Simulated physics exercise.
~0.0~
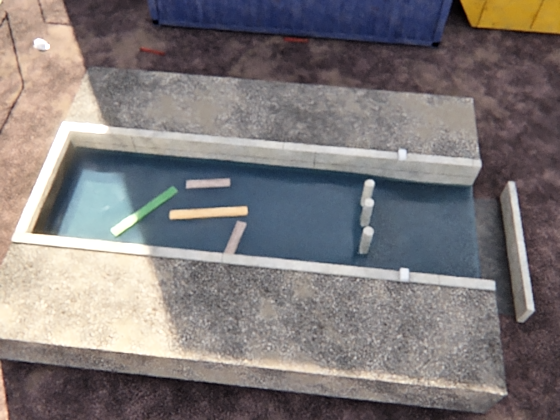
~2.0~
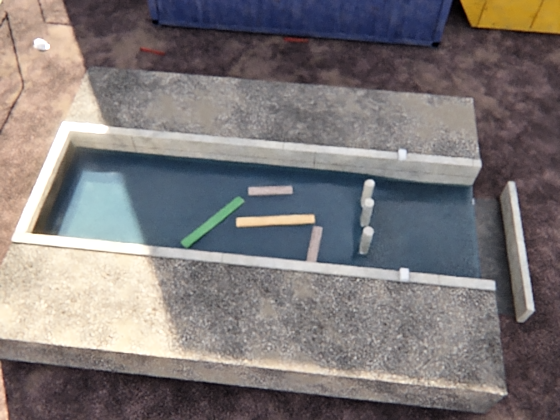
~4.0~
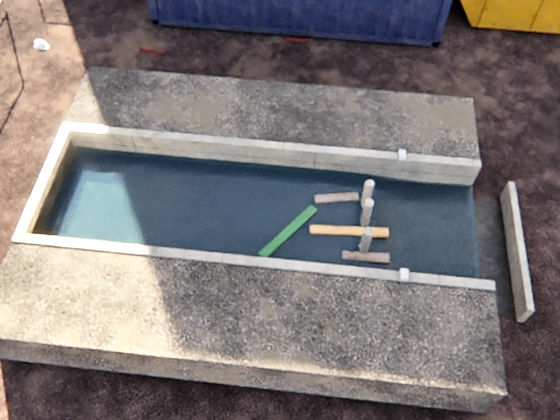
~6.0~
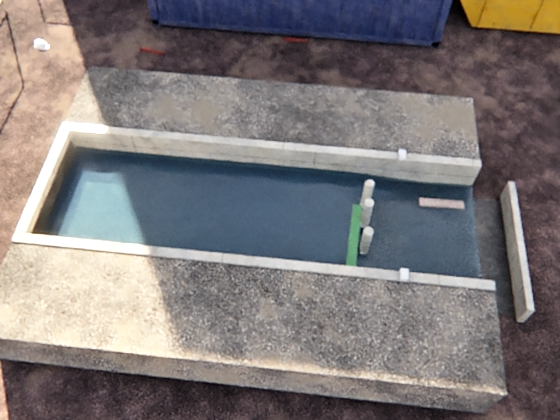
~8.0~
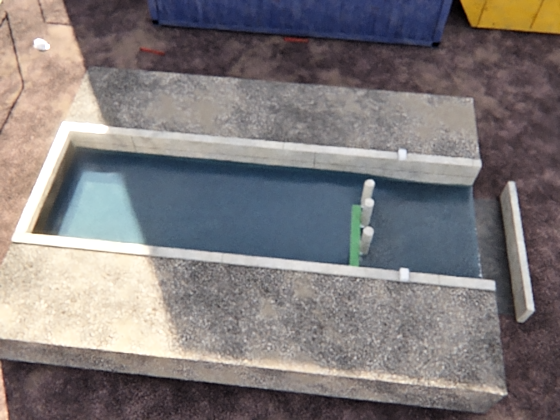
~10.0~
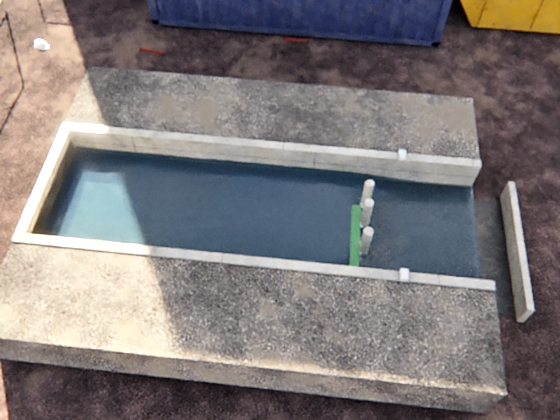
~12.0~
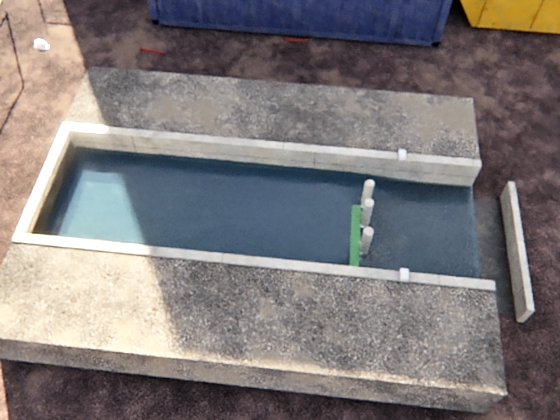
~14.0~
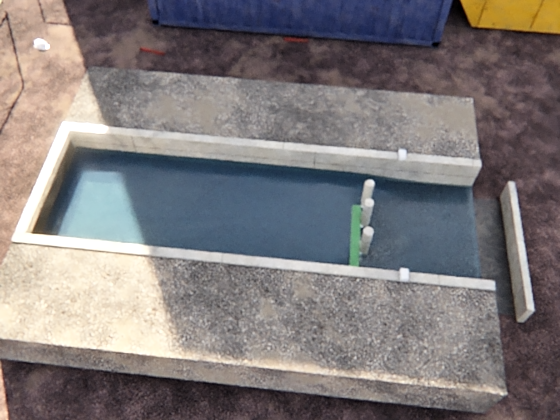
Storm channel seen from above, four planks drifting right, three passing the posts and leaving view, the green one staying caught there.
